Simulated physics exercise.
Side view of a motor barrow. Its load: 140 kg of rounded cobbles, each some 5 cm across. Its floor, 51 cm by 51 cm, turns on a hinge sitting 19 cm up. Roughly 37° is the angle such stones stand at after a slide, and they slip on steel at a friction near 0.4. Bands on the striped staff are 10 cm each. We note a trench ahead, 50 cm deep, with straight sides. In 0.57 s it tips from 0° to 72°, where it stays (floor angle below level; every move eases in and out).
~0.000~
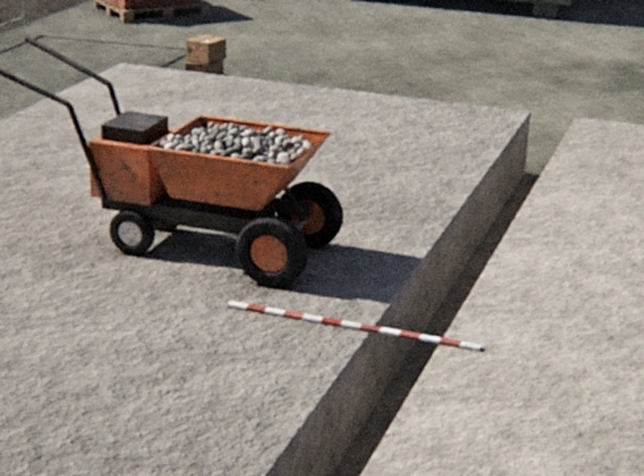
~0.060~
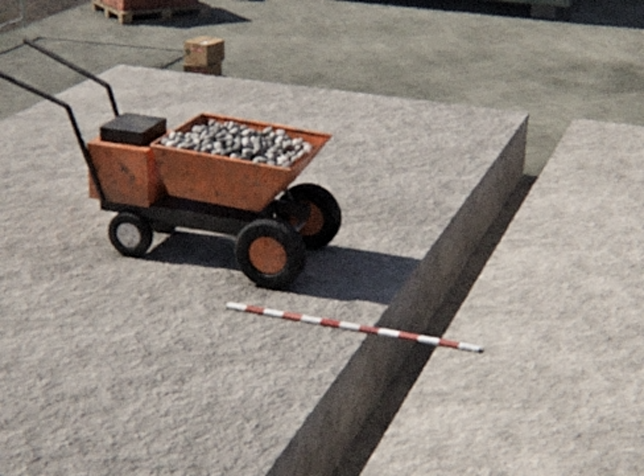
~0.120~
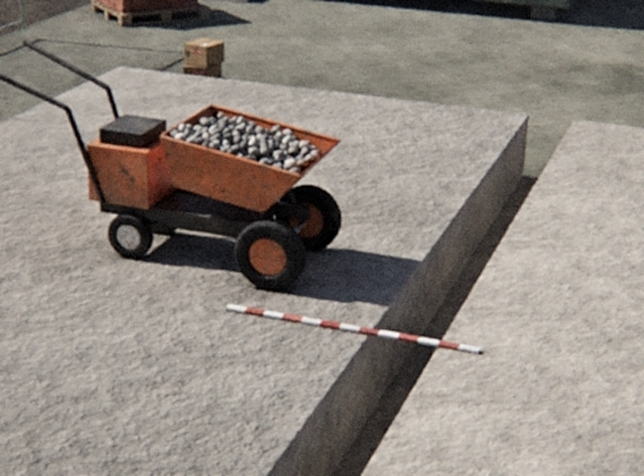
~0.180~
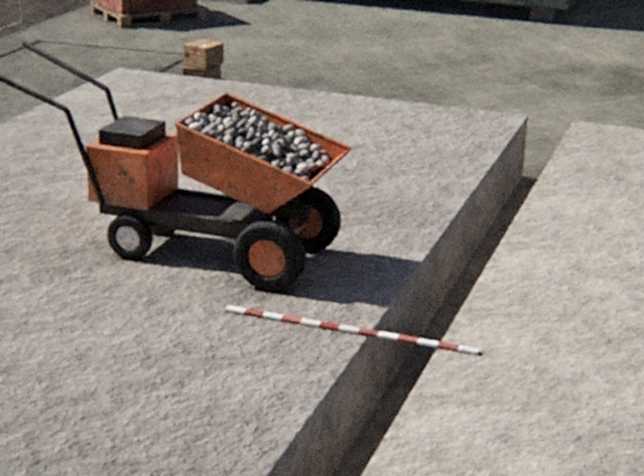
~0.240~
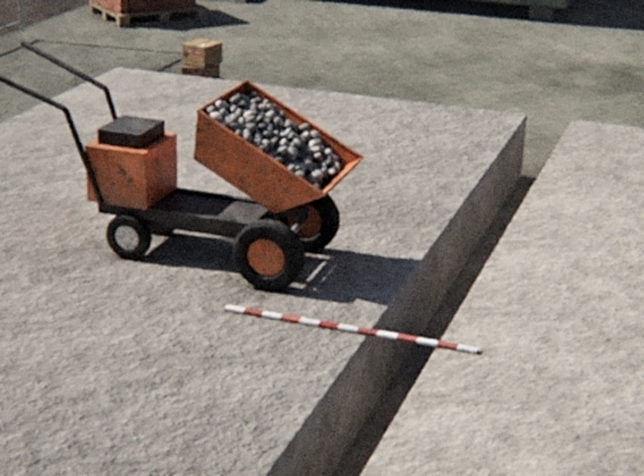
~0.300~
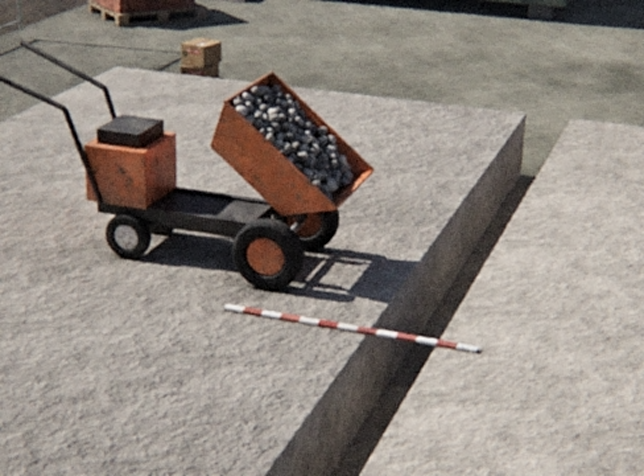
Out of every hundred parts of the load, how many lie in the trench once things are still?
Around 83 out of 100.
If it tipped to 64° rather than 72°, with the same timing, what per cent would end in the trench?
With that change, near 70 per cent.
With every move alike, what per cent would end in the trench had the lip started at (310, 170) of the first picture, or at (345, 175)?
Some 70 and some 40 per cent, in that order.
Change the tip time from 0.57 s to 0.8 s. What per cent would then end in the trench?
About 90 percent, I'd say.
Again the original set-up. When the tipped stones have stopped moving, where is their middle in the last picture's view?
Resting centre: About (432, 358).
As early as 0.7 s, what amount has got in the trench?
I'd put it near 30 per cent.
After 0.4 s the floor is at 61°; 100 % in the skip; the foremost stones are at (358, 221).
After 0.7 s the floor is at 72°; 64 % in the skip, 7 % short of the trench, 29 % in the trench; the foremost stones are at (436, 296).
After 1.0 s the floor is at 72°; 13 % in the skip, 7 % short of the trench, 69 % in the trench, 10 % past the trench; the foremost stones are at (590, 313).
After 3.0 s the floor is at 72°; 0 % in the skip, 7 % short of the trench, 83 % in the trench, 10 % past the trench; the foremost stones are past the picture's edge.
